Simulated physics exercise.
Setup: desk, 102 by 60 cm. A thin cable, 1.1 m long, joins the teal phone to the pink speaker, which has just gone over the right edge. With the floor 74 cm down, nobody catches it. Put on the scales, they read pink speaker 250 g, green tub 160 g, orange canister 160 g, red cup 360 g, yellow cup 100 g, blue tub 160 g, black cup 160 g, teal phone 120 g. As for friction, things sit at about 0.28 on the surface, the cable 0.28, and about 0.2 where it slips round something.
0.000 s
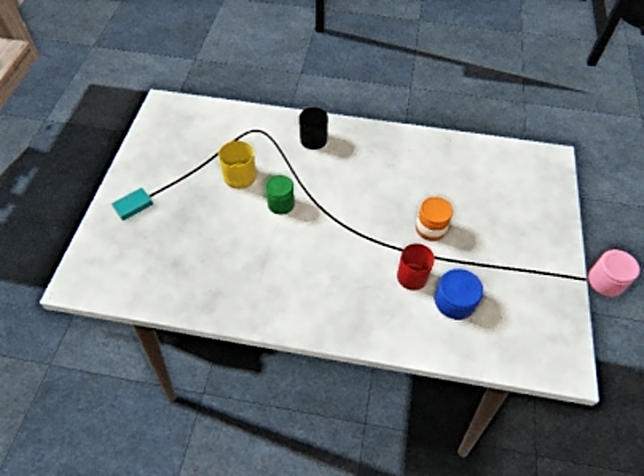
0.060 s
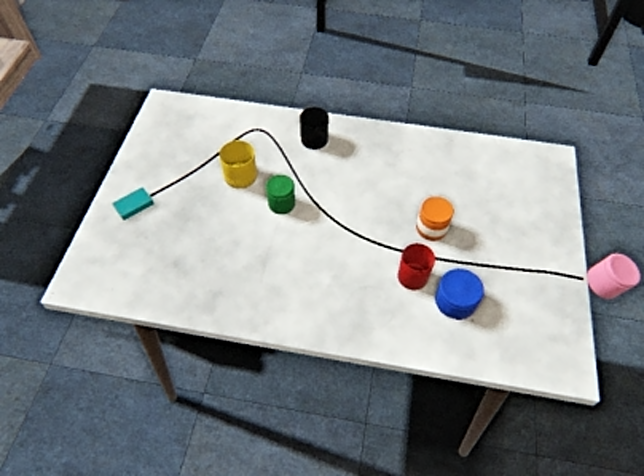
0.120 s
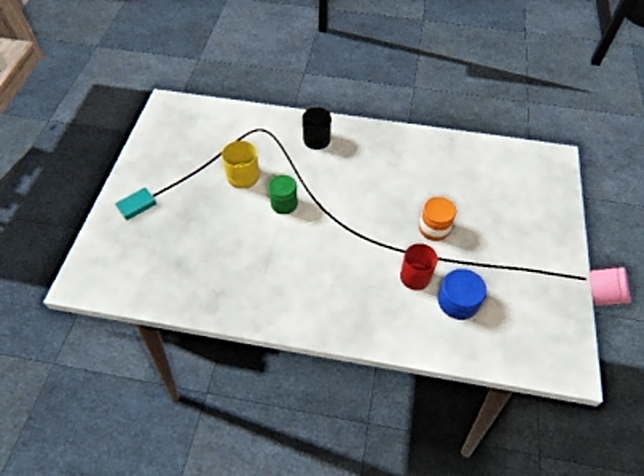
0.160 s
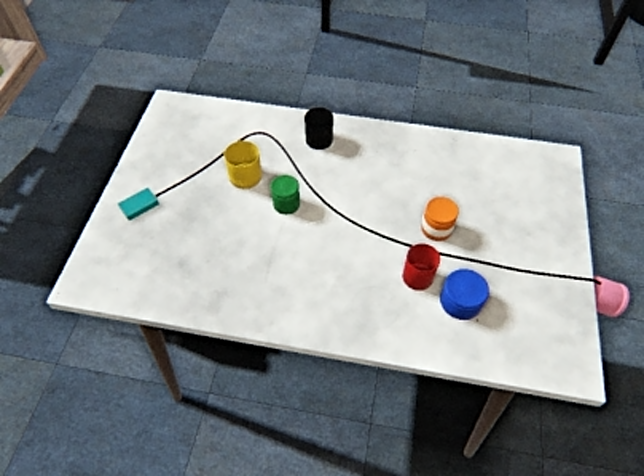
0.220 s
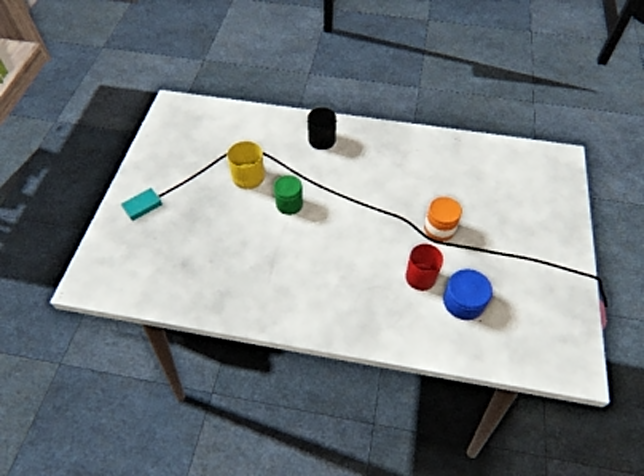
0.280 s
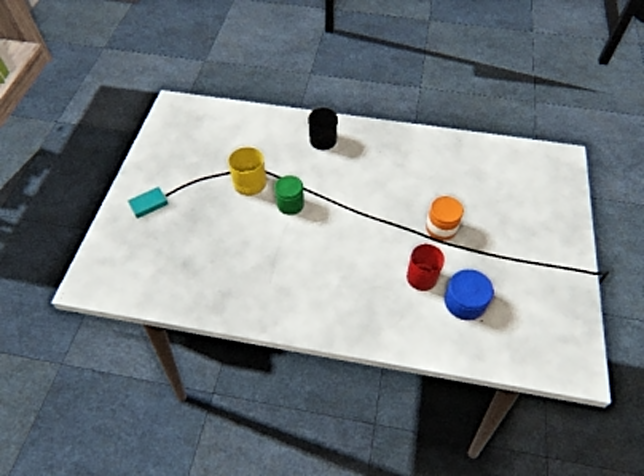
Pink cylinder tipping over the right edge of a white table and dropping from view, pulling the black cable straighter between colourful cups.
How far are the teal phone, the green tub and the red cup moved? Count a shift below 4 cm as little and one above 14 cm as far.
Teal phone: Far; green tub: Little; red cup: Little.
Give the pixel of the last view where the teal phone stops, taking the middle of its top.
Around pixel (538, 227).
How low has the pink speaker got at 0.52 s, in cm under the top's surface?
Roughly 50 centimetres.
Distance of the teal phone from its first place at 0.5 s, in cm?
Displacement: Approx. 28 cm.
By 0.5 s, the cable's tail end at (293, 180); teal phone 29 cm off its start, yellow cup 26 cm off its start, pink speaker over the edge.
By 0.7 s, the cable's tail end at (440, 207); teal phone 62 cm off its start, yellow cup 35 cm off its start, pink speaker over the edge.
By 1.0 s, the cable's tail end at (513, 208); teal phone 79 cm off its start at (523, 219), yellow cup 36 cm off its start at (254, 307), pink speaker over the edge.
By 1.2 s, the cable's tail end at (527, 216); teal phone 82 cm off its start, yellow cup 36 cm off its start, orange canister 11 cm off its start.
By 2.4 s, the cable's tail end at (527, 216); teal phone 82 cm off its start at (538, 227), green tub 0 cm off its start at (289, 186), red cup 0 cm off its start at (428, 258), yellow cup 36 cm off its start at (254, 307).
